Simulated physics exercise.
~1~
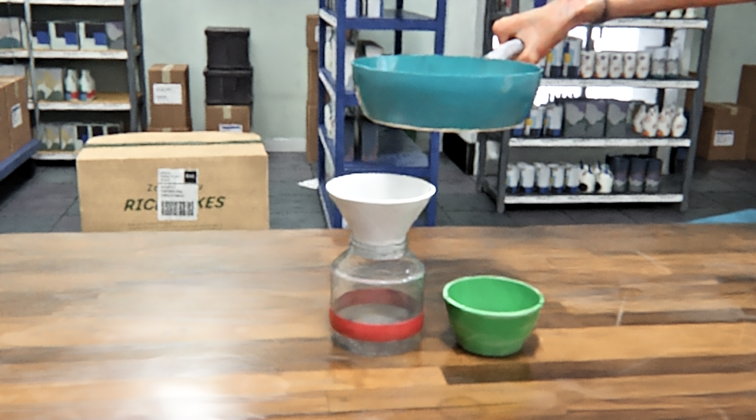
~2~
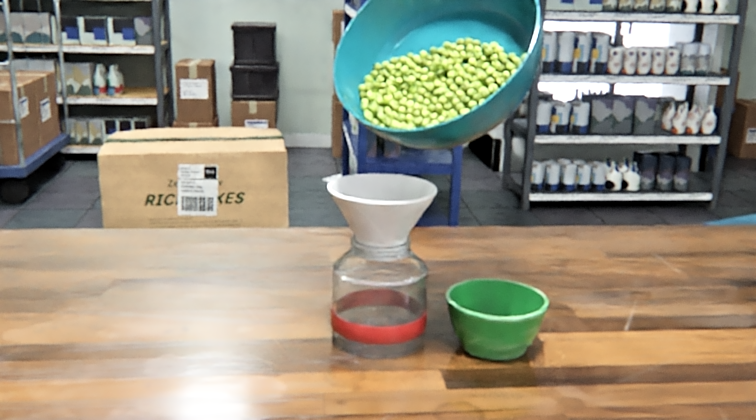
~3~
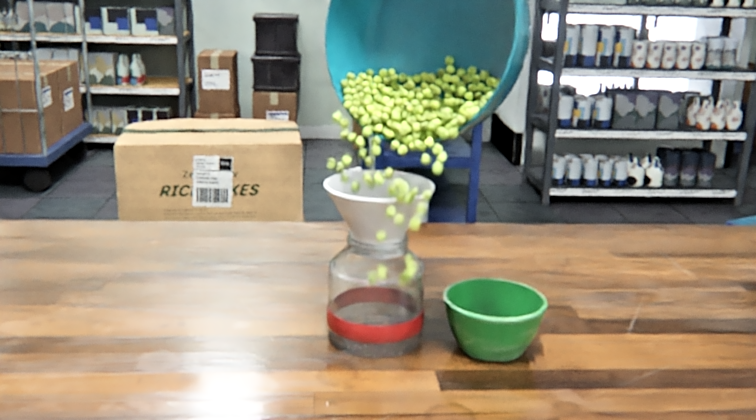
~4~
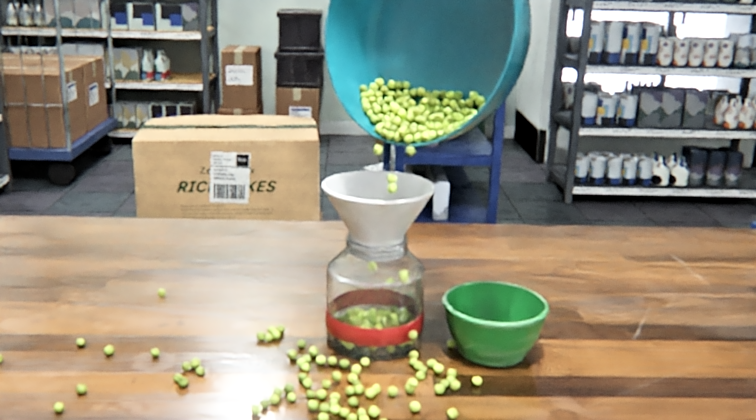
A teal pan full of round green peas is held by a hand above a wooden table in a storeroom, seen from the front with a slight sideways drift. Below it stands a clear jar with a red band, topped by a white funnel, with a green bowl to its right and shelves and cardboard boxes behind. The pan tips towards the viewer until the peas show, then turns further and they spill over its lip. Some drop through the funnel into the jar, while others miss and scatter across the tabletop. By the end, many peas remain in the steeply tilted pan, a layer lies in the jar, and the bowl looks empty.
